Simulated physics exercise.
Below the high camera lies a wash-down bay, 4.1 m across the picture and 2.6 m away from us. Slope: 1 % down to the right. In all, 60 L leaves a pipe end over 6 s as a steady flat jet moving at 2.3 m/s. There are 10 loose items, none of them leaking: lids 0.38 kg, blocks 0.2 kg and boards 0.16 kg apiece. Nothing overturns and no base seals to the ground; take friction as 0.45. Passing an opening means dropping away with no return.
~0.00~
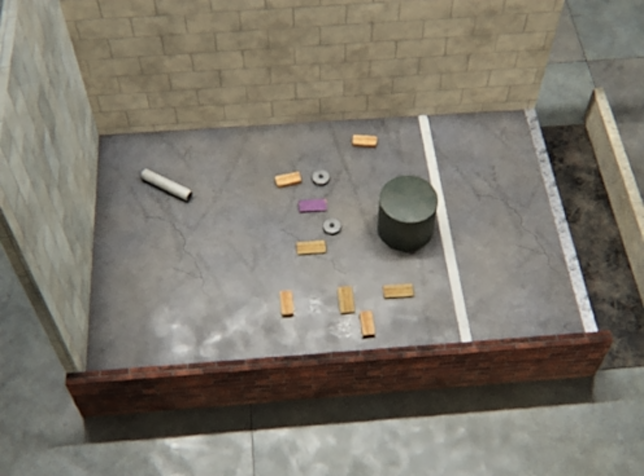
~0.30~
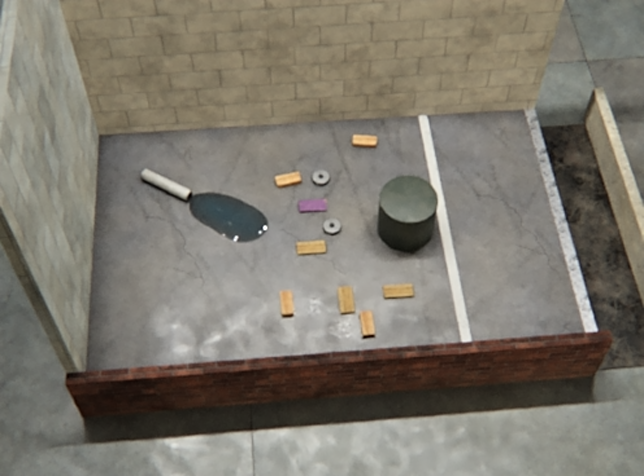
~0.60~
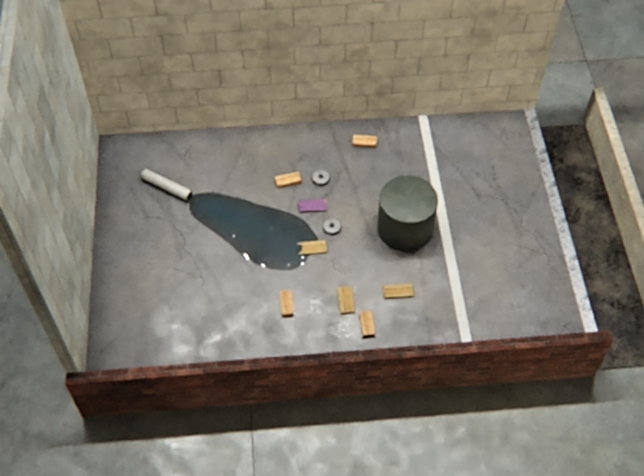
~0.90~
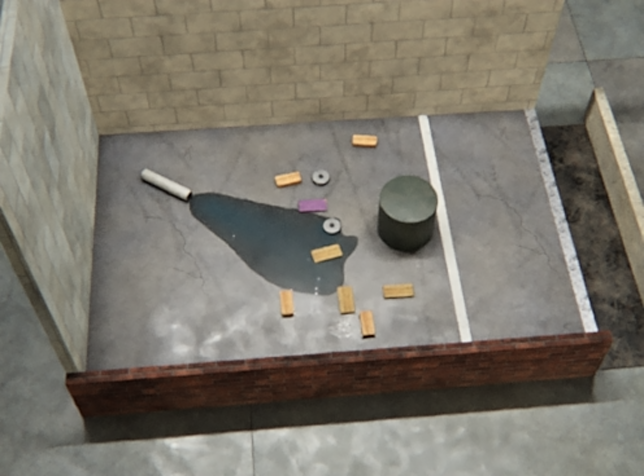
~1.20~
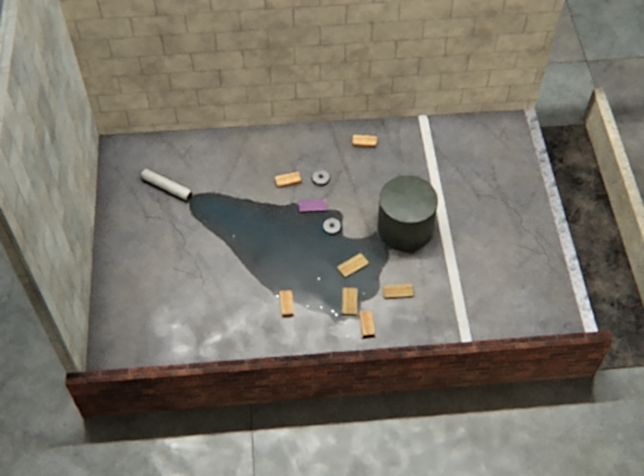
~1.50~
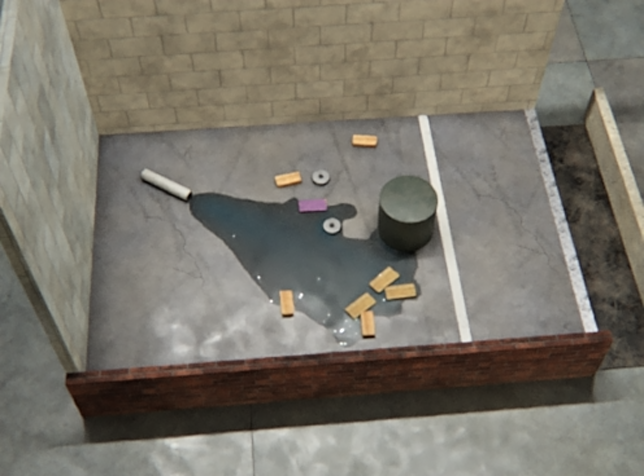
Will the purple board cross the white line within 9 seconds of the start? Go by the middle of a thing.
Note: Purple board stops before it.
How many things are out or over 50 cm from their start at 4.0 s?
The number comes to 4.
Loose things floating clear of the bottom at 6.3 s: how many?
At that moment it comes to 0.
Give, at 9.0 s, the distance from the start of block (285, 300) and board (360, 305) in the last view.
The first is 0 cm off, the second is washed out.
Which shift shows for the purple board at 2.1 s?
By then it has shifted roughly 0 cm.
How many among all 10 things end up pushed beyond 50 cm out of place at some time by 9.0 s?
The total is 4.
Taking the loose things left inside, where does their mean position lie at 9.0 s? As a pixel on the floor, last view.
That lands at roughly (320, 205).
After 2.1 s the purple board is near (313, 204), 0.0 m from its start, aground; 0 of 10 are over the mark; 2 afloat.
After 4.0 s the purple board is near (314, 202), 0.0 m from its start, aground; 4 of 10 are over the mark; 3 afloat.
After 6.3 s the purple board is near (316, 200), 0.1 m from its start, aground; 4 of 10 are over the mark; 0 afloat.
After 9.0 s the purple board is near (316, 199), 0.1 m from its start, aground; 4 of 10 are over the mark; 0 afloat.
